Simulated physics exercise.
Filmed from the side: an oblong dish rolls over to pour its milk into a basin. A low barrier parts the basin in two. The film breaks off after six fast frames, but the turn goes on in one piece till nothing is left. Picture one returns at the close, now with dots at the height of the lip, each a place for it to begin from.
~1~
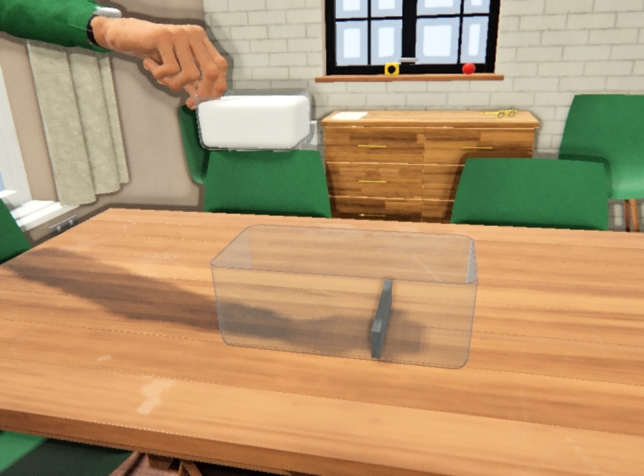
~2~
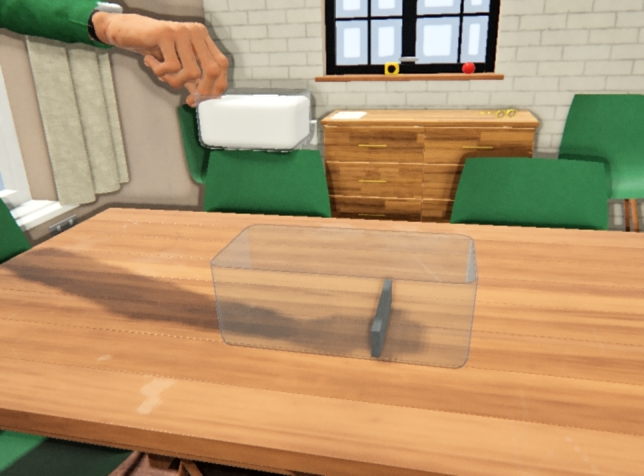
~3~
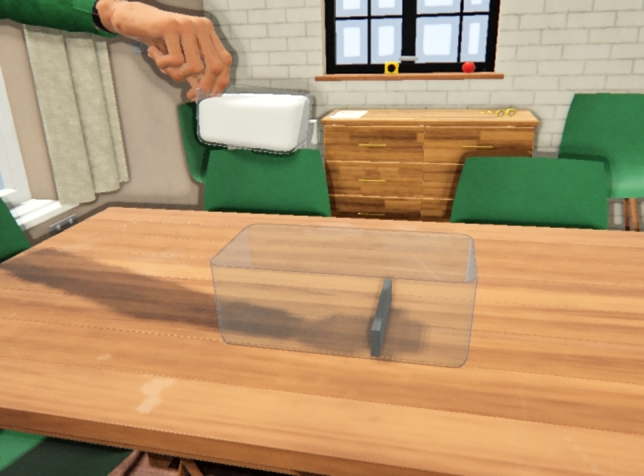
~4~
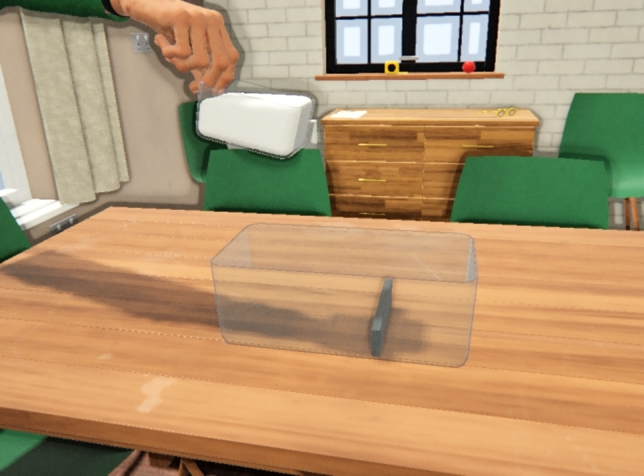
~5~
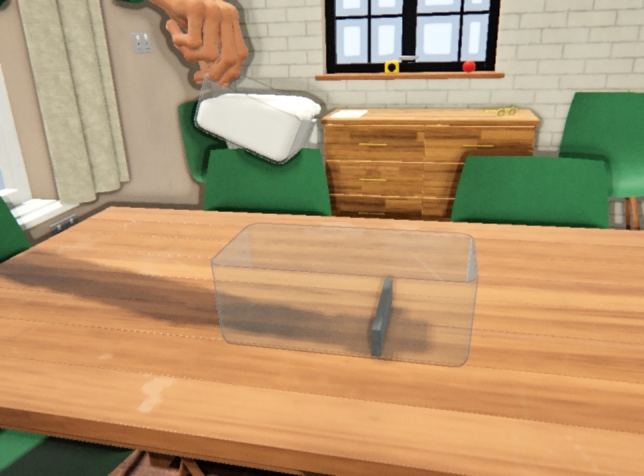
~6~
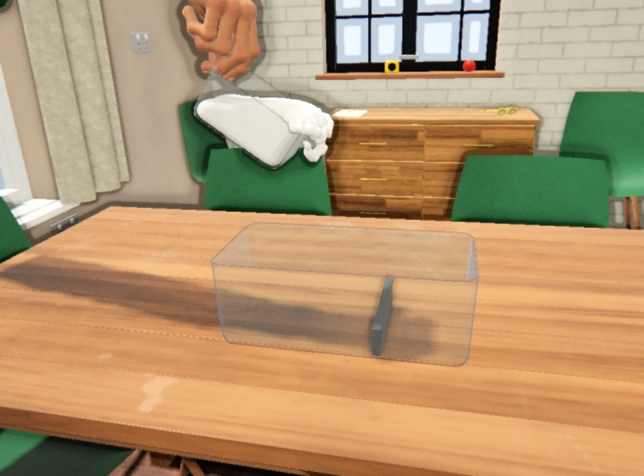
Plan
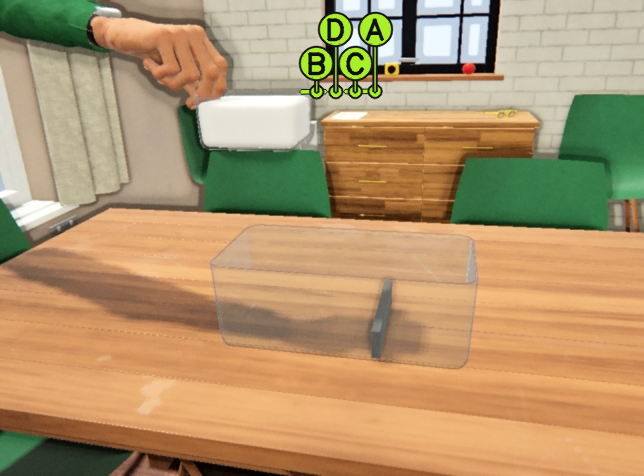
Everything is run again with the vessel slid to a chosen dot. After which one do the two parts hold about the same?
Use dot B.
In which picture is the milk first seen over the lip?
Picture 5.
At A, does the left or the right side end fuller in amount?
More ends on the right.
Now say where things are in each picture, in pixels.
The first picture shows upright, lip at (301, 91); basin from (223, 340) to (468, 366); top of the wall at (383, 303); nothing has left yet.
The second picture shows upright, lip at (302, 92); nothing has left yet.
The third picture shows tipped about 6°, lip at (304, 96); nothing has left yet.
The fourth picture shows tipped about 13°, lip at (306, 103); nothing has left yet.
The fifth picture shows tipped about 23°, lip at (308, 112); milk is over the lip, down to (308, 112).
The sixth picture shows tipped about 34°, lip at (309, 122); milk is over the lip, down to (320, 156).
In lime, A at (375, 91); B at (316, 91); C at (355, 91); D at (335, 91).
With A, about 17 % ends left of the wall and 82 % right of it.
With B, about 45 % ends left of the wall and 53 % right of it.
With C, about 25 % ends left of the wall and 74 % right of it.
With D, about 29 % ends left of the wall and 70 % right of it.
